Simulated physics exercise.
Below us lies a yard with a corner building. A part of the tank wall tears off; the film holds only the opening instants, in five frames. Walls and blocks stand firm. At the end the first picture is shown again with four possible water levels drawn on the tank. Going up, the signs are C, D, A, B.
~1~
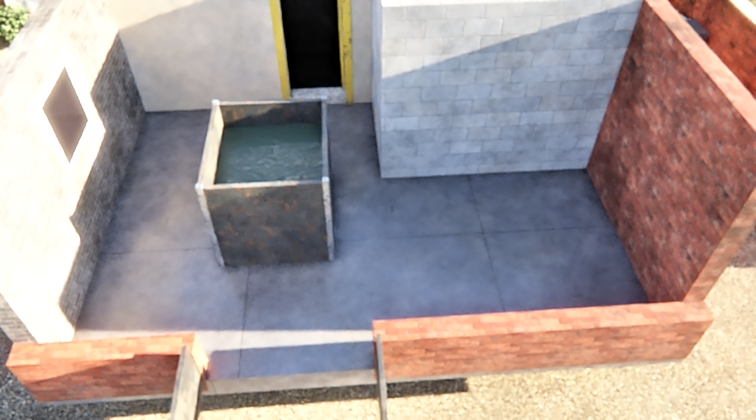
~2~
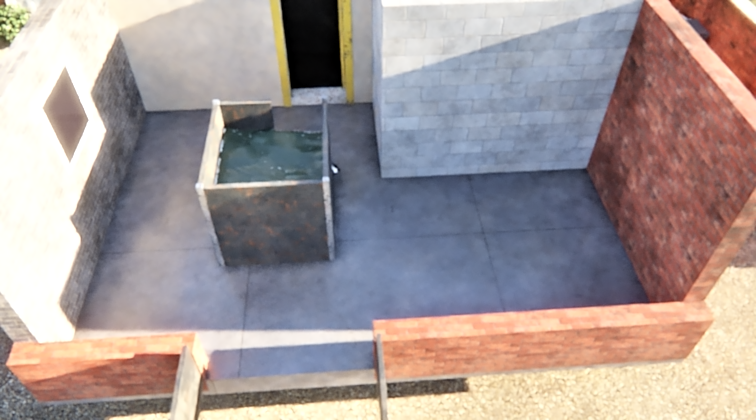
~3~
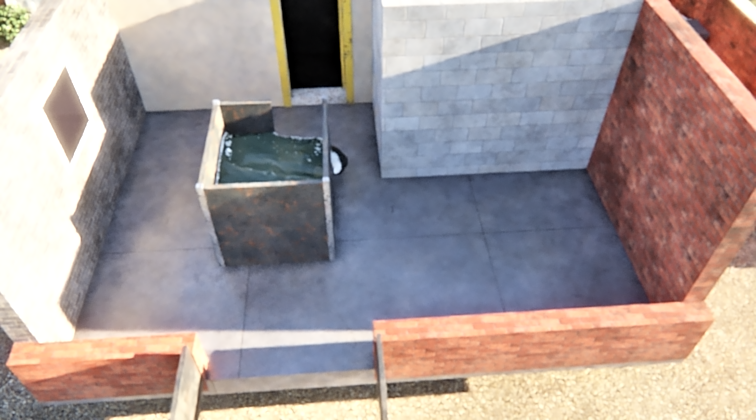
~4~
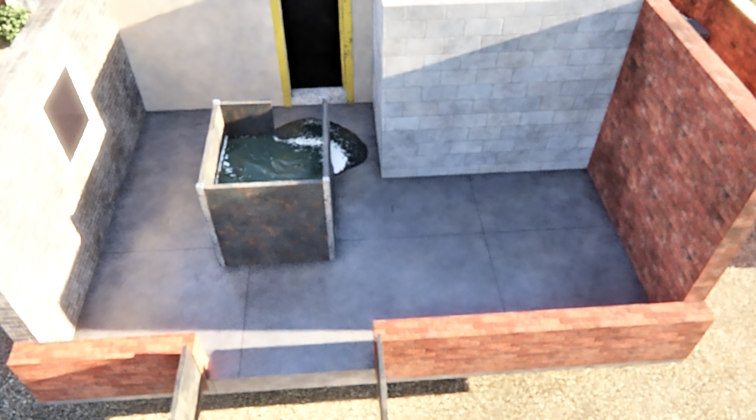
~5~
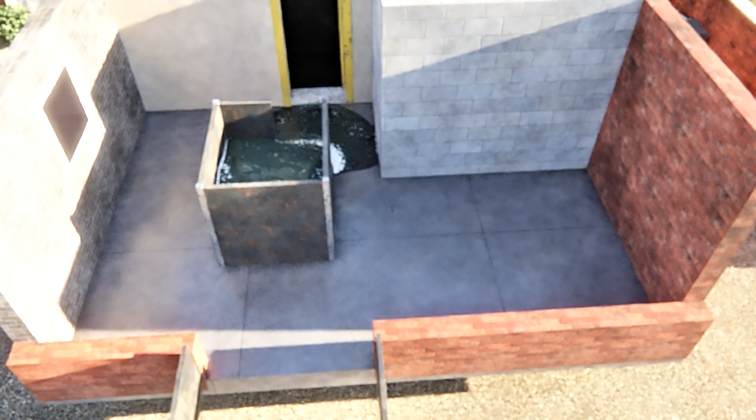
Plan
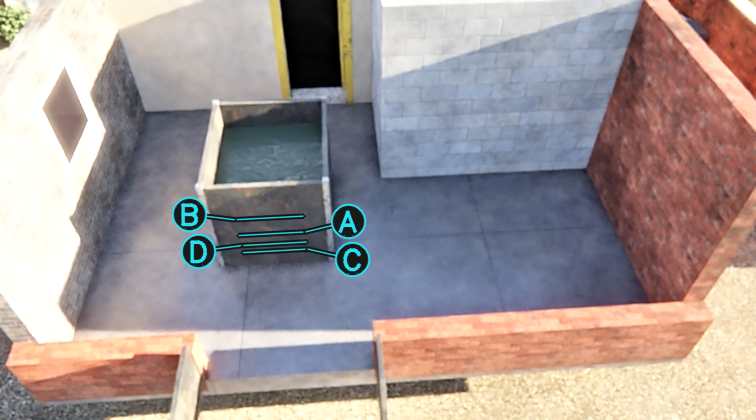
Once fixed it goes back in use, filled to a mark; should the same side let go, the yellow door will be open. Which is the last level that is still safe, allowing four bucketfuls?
Level D.
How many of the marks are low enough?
Two of them.
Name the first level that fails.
The answer is A.
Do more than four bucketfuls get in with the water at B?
Yes, it does.
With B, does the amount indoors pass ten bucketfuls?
Yes.
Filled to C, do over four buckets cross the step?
No.
On the marked copy, A at (272, 233); B at (269, 217); C at (275, 250); D at (274, 243); from the bottom up C, D, A, B.
With A, about 9 bucketfuls get in.
With B, dozens of bucketfuls pour in.
With C, nothing gets over.
With D, a bucket or two gets in.
